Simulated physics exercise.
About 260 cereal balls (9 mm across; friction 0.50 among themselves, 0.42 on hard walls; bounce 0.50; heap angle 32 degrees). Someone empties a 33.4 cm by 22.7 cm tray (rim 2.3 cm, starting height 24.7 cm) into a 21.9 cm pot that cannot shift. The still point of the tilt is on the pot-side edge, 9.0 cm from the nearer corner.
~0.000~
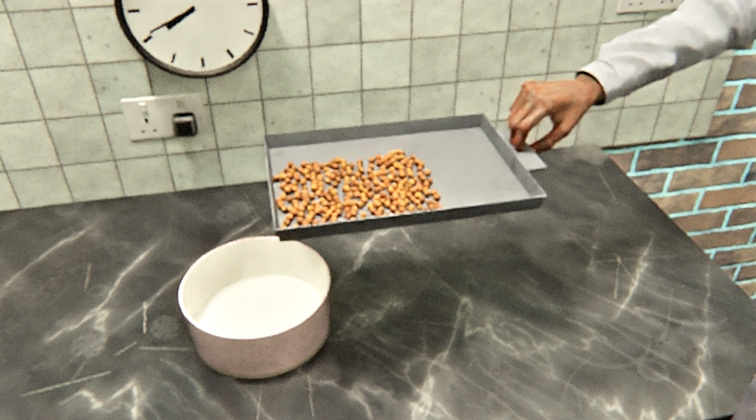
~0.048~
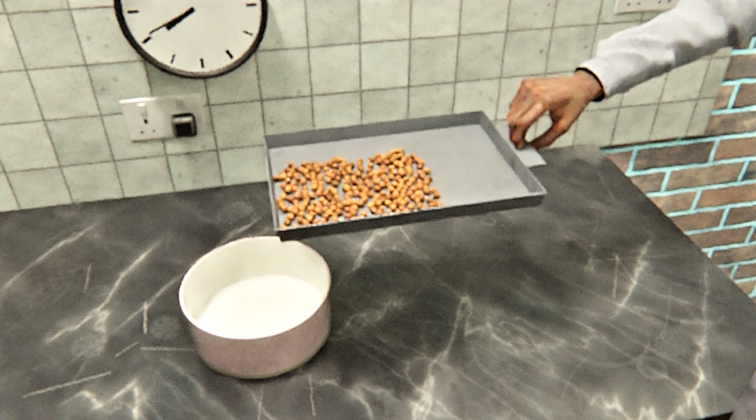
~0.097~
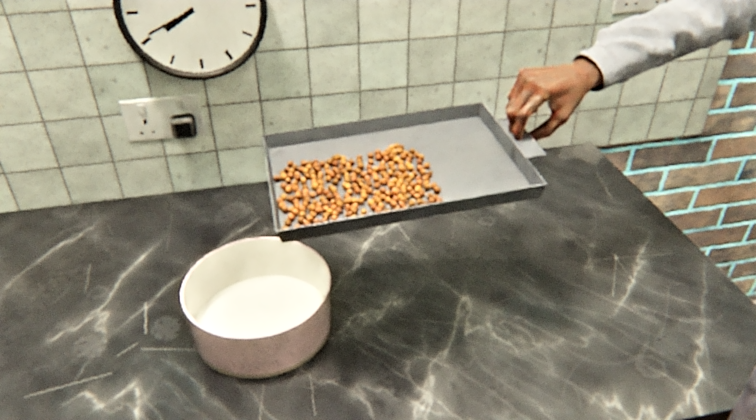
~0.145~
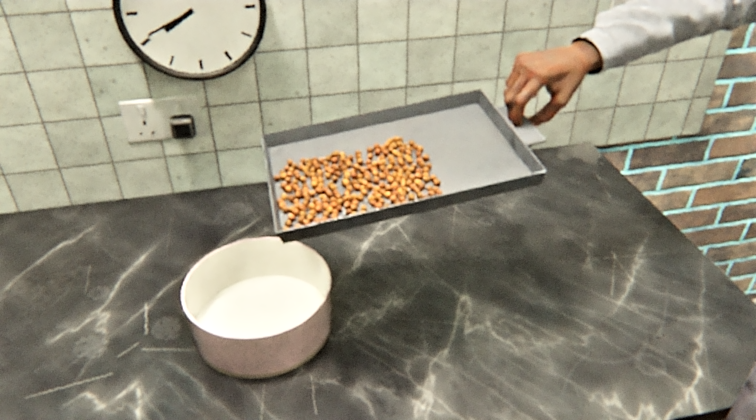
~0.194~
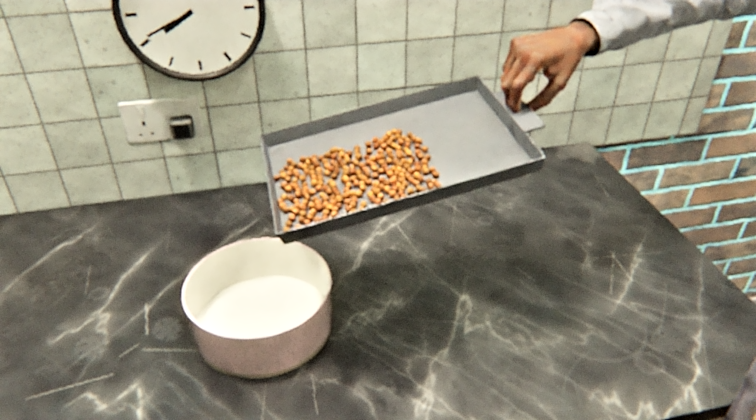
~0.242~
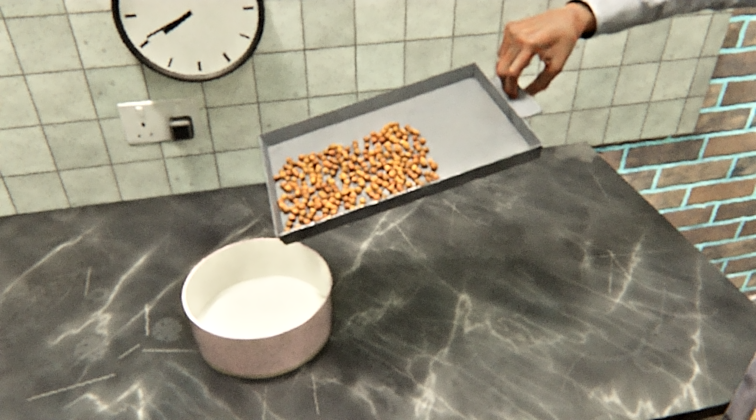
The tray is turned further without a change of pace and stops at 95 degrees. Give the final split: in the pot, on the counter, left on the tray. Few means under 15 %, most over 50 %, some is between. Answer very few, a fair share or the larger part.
Pot the larger part, counter a fair share, tray very few.
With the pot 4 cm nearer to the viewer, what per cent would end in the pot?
Then about 95 per cent.
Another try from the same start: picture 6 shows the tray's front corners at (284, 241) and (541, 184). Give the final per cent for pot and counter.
Pot 20, counter 80.
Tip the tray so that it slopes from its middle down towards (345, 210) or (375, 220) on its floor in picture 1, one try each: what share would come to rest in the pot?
Some 25 and 20 per cent.
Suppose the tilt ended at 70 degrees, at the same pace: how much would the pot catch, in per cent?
Then about 0 per cent.
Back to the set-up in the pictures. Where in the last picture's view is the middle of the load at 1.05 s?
Around (284, 177).
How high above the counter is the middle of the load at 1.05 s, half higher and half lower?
Roughly 30 cm.
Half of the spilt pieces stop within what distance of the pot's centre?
Roughly 20 cm.
After 0.72 s, tilt 52 degrees; the tray holds 100 %, the pot 0 %.
After 1.05 s, tilt 79 degrees; the tray holds 100 %, the pot 0 %.
Then, at 1.46 s, tilt 95 degrees; the tray holds 25 %, the pot 10 %.
At rest (2.4 s), pot 70 %, counter 30 %, tray 0 %.
